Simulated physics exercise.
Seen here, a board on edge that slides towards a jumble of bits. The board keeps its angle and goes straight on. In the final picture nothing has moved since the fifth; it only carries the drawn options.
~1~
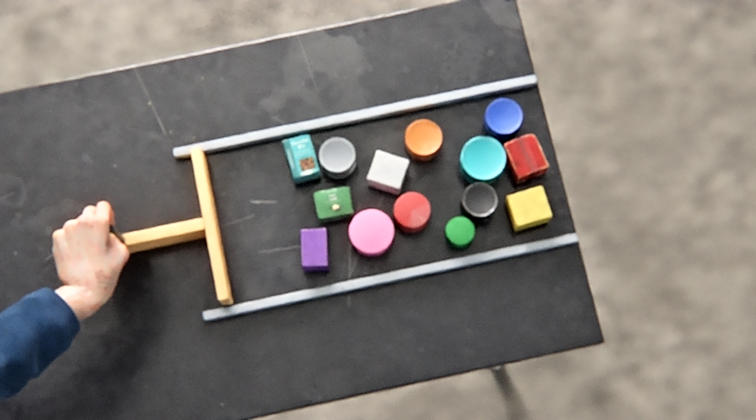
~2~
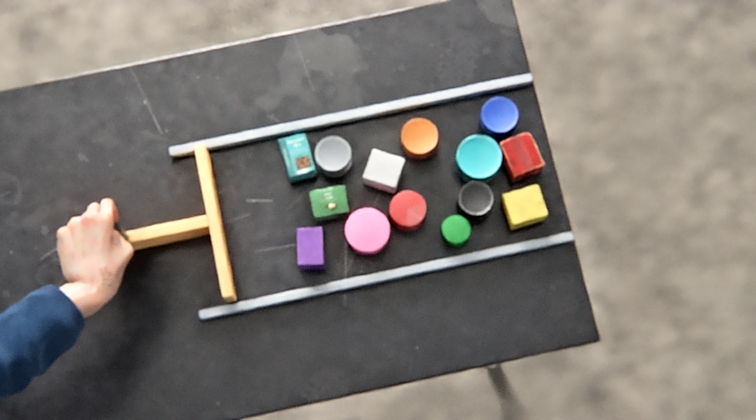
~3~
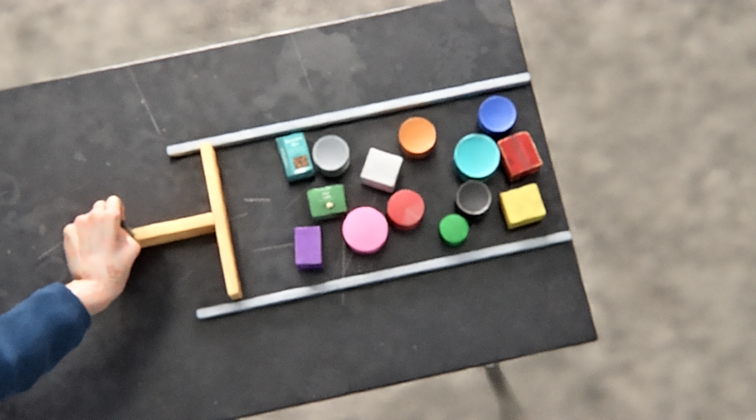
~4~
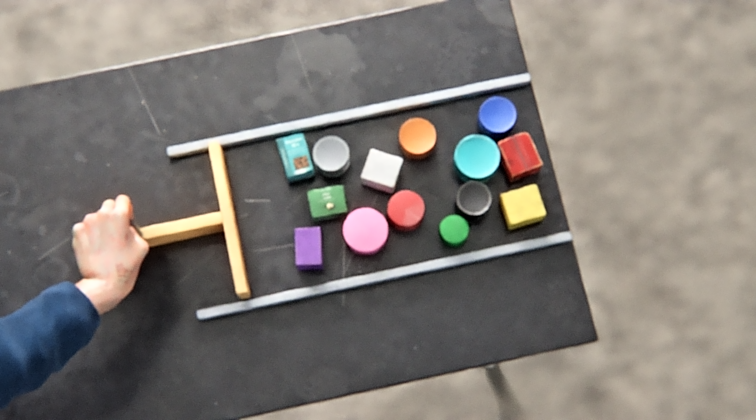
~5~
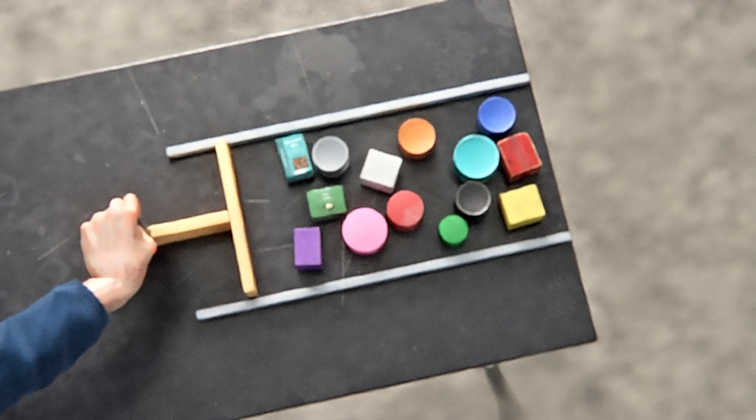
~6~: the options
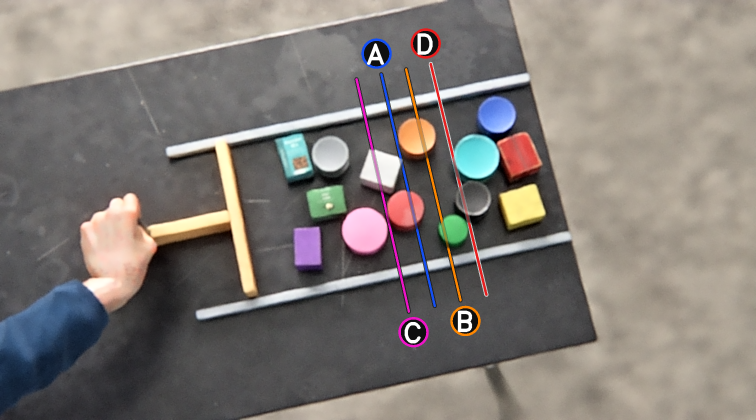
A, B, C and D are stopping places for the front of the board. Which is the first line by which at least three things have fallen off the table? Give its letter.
D is the first line that does it.
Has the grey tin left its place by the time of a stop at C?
Yes.
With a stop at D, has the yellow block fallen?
By then, yes.
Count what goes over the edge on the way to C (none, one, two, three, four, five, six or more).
In all, none.
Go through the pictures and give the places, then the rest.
In the first picture, turquoise jar (483, 162); red tin (412, 213); pink pot (372, 233).
In the second picture, board (213, 219); grey tin (334, 157).
In the third picture, board (219, 217); orange jar (417, 139).
In the fourth picture, board (227, 216); purple block (309, 249).
In the fifth picture, board (235, 215); blue tub (496, 118); turquoise packet (295, 158); green pot (453, 232).
On the copy, A at (407, 187); B at (433, 182); C at (382, 193); D at (458, 177).
On D. First, board (315, 198); turquoise packet (325, 152); grey tin (358, 151).
Then, board (395, 181); red box (524, 157); yellow block (527, 208).
Finally, board (455, 168); yellow block over the edge; red box over the edge; three fallen.
By contrast, A drops none; B drops only one; C drops none.
